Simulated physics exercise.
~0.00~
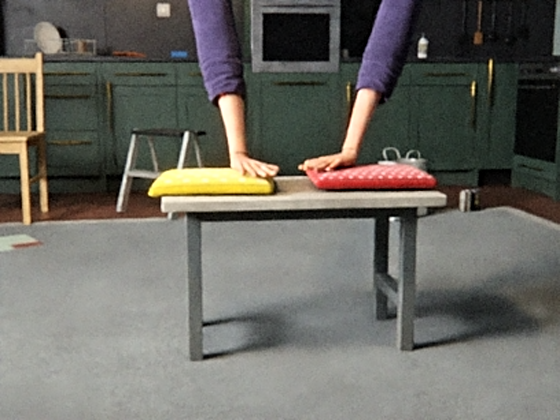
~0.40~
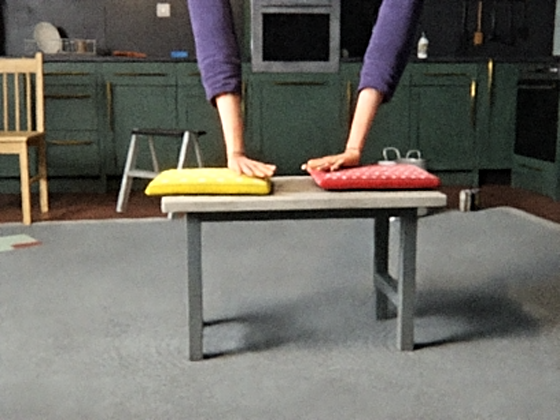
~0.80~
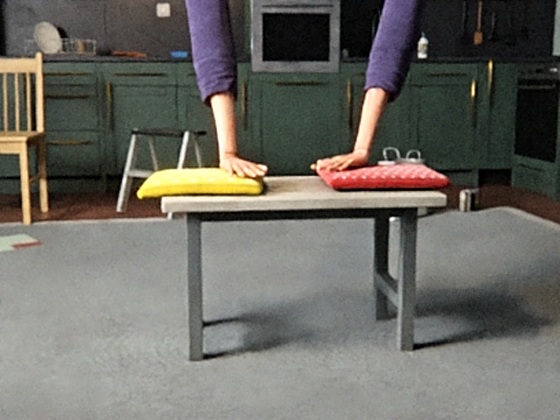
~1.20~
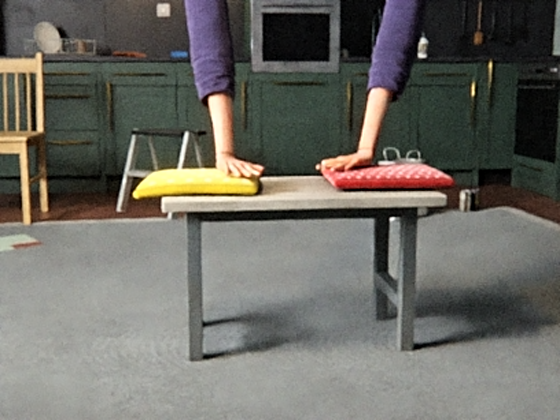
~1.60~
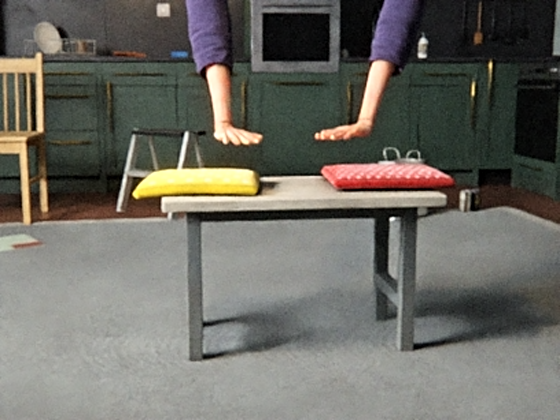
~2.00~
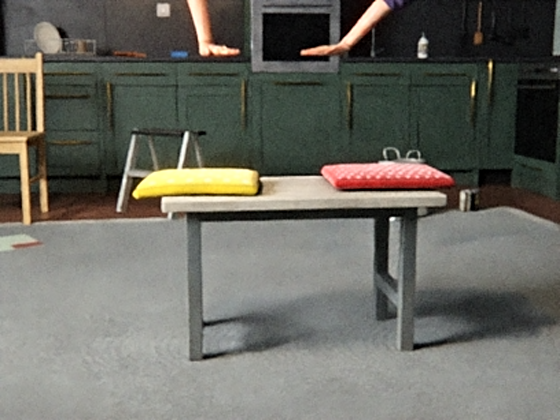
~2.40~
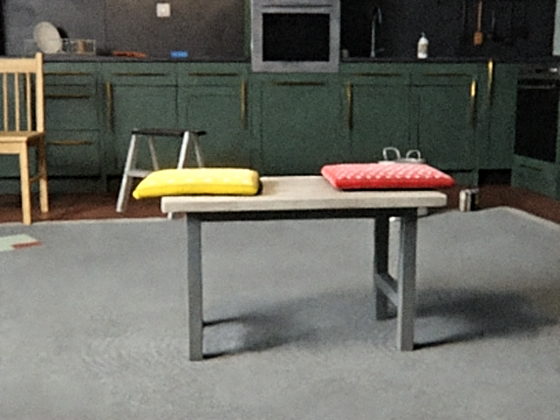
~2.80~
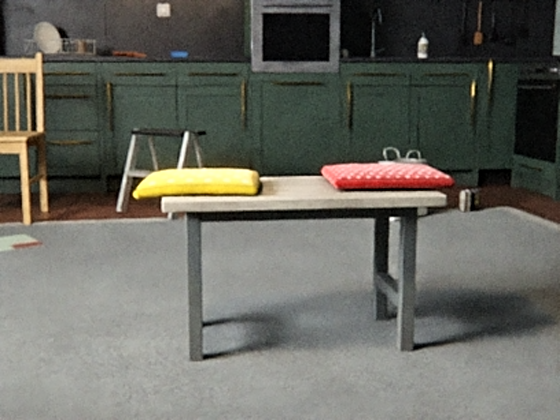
A yellow cushion and a red one were slid slightly apart on a small bench in a kitchen, each under a hand, yellow going left and red right. The hands then lifted away out of view, and both cushions stayed still on top.
